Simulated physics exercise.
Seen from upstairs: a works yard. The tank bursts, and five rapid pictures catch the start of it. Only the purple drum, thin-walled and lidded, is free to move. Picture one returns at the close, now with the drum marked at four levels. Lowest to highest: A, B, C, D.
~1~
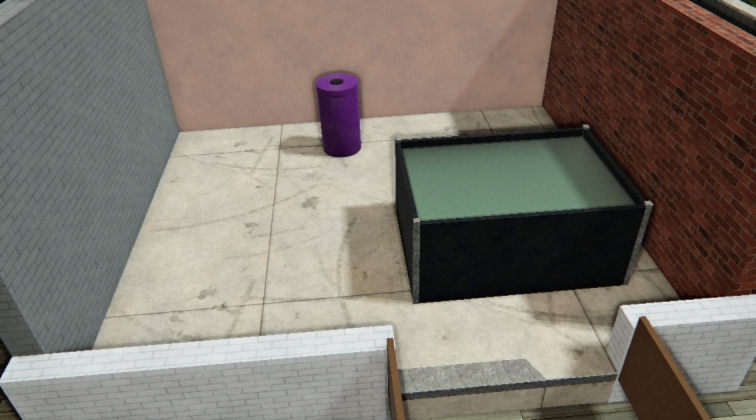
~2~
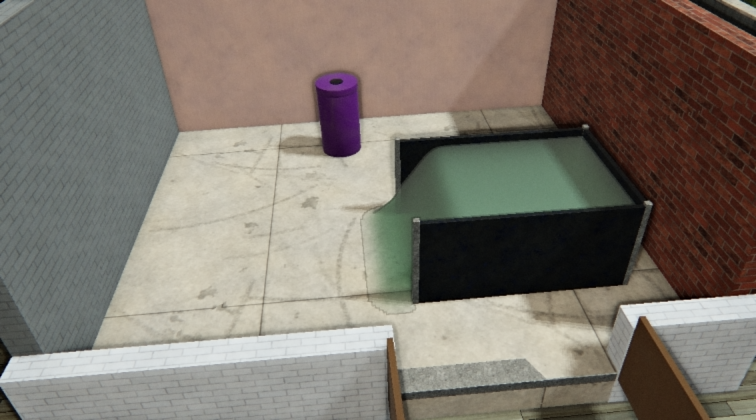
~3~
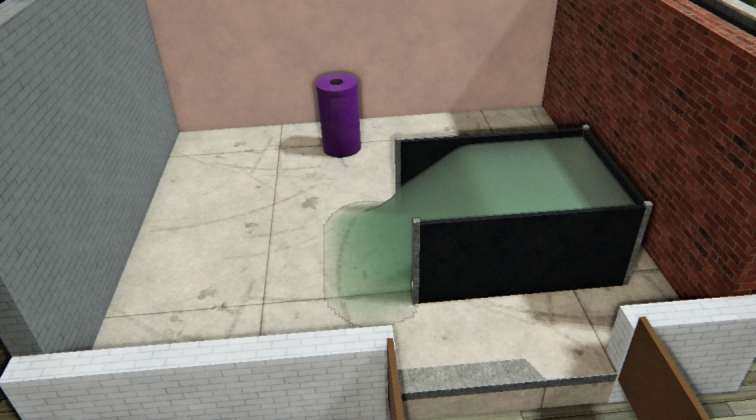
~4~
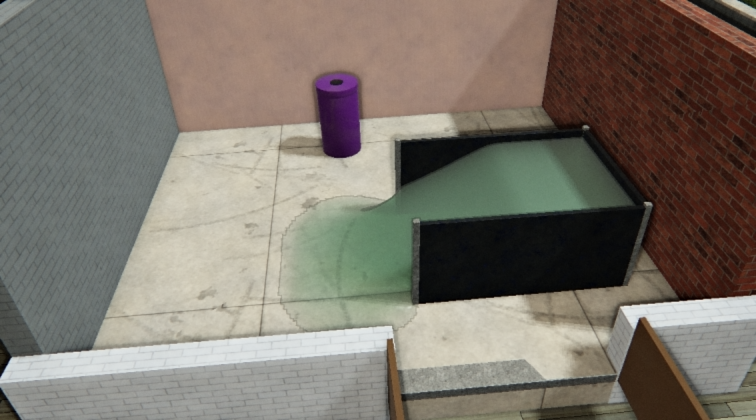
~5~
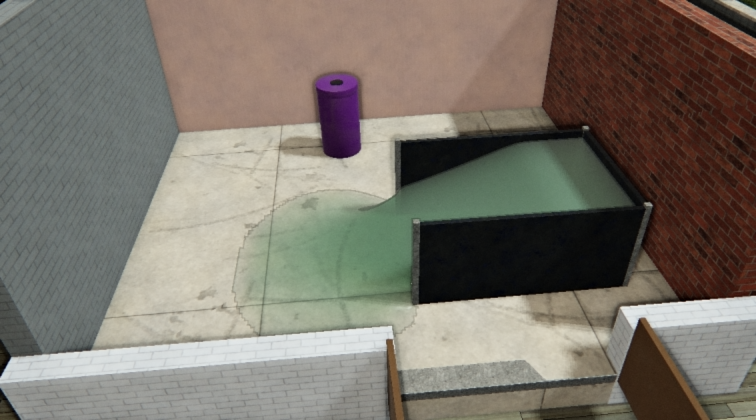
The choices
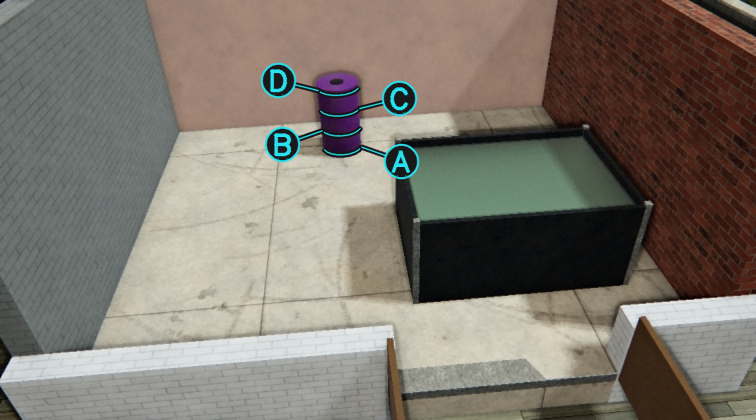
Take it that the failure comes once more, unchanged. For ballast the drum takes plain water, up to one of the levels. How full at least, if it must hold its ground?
Line B just does it.
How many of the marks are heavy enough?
Three of them.
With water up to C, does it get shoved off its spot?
No.
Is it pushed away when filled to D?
No.
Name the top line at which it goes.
A.
In cyan, A at (343, 154); B at (341, 135); C at (340, 116); D at (338, 95); from the bottom up A, B, C, D.
With A, it is pushed about twice its own width away.
With B, it does not move.
With C, it does not move.
With D, it does not move.
